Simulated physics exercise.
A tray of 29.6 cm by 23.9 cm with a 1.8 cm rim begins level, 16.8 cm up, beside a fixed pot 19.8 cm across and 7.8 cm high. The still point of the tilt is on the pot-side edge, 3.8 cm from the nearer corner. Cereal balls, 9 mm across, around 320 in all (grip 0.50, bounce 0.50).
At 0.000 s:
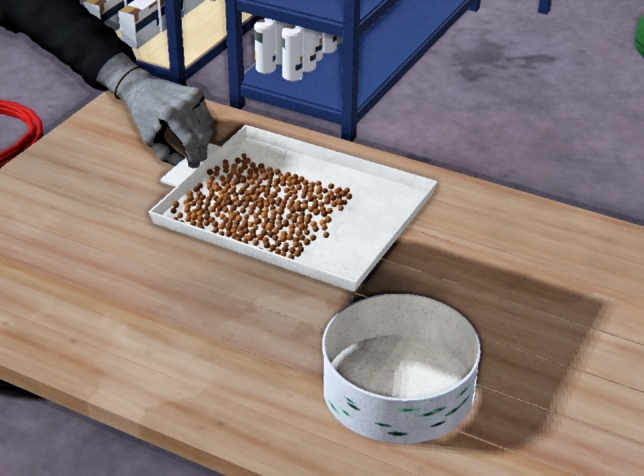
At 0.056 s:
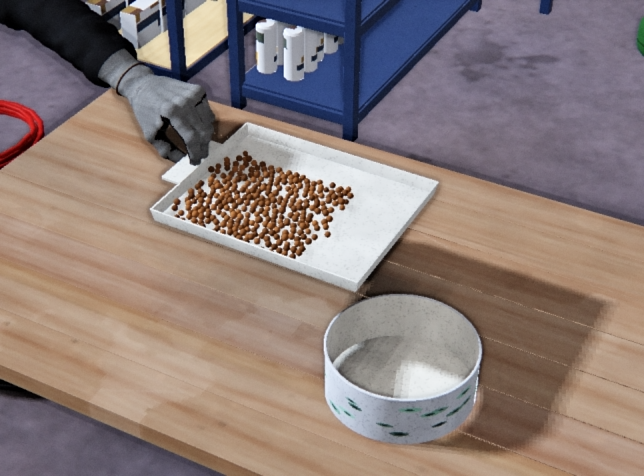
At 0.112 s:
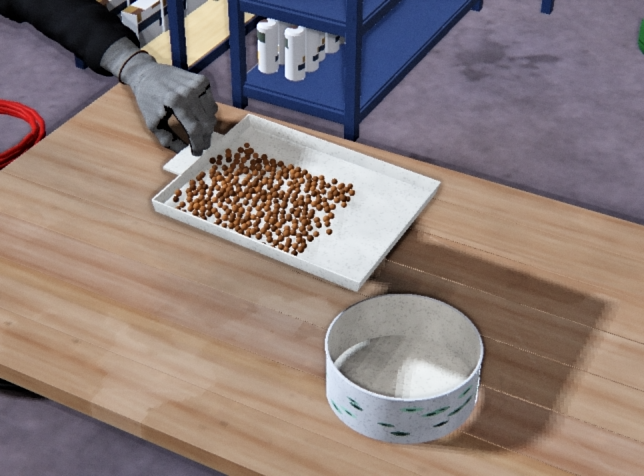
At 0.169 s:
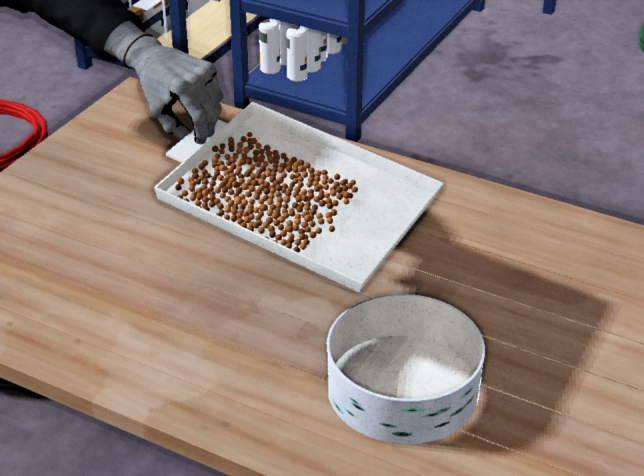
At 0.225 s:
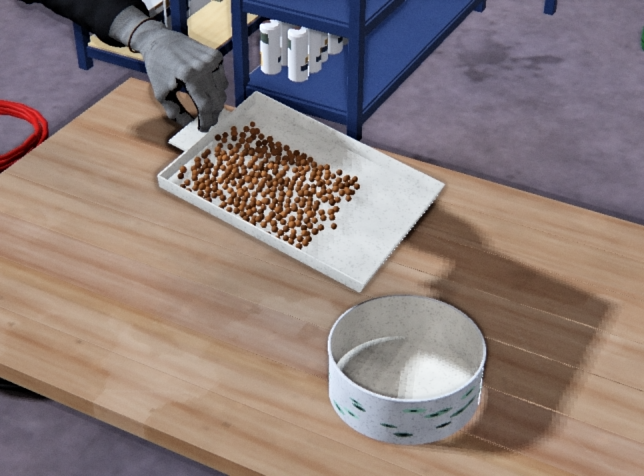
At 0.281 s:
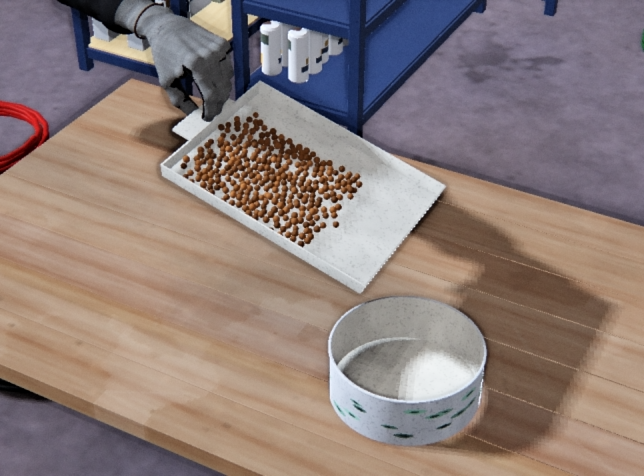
A gray-gloved hand at upper left, its sleeve black, grips a shallow white tray of small brown balls and steadily raises the tray's far left side, tilting it toward the lower right while the balls stay clustered. Seen from above at an angle, a light wooden table stands on a gray floor near blue shelving. A round white pot with green marks sits still at lower right, and the view barely shifts.
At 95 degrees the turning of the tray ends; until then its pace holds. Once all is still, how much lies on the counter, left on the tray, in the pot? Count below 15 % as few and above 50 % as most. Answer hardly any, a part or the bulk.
On the counter: A part; left on the tray: Hardly any; in the pot: The bulk.
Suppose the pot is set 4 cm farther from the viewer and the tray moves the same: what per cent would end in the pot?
Then about 80 per cent.
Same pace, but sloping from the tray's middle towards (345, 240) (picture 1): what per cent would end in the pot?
About 95 per cent.
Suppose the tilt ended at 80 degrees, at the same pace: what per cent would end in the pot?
It would be near 20 per cent.
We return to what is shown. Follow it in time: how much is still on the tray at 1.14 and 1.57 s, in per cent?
In turn: 75, 25.
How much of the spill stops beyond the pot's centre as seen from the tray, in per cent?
About 70 per cent.
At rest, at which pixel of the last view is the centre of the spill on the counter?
Around (470, 327).
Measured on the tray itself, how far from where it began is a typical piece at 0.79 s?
Roughly 15 cm.
After 0.79 s, tilt 53 degrees; the tray holds 100 %, the pot 0 %.
After 1.14 s, tilt 79 degrees; the tray holds 75 %, the pot 15 %.
Then, at 1.57 s, tilt 95 degrees; the tray holds 25 %, the pot 35 %.
By 2.6 s all is still; counter 40 %, tray 0 %, pot 60 %.
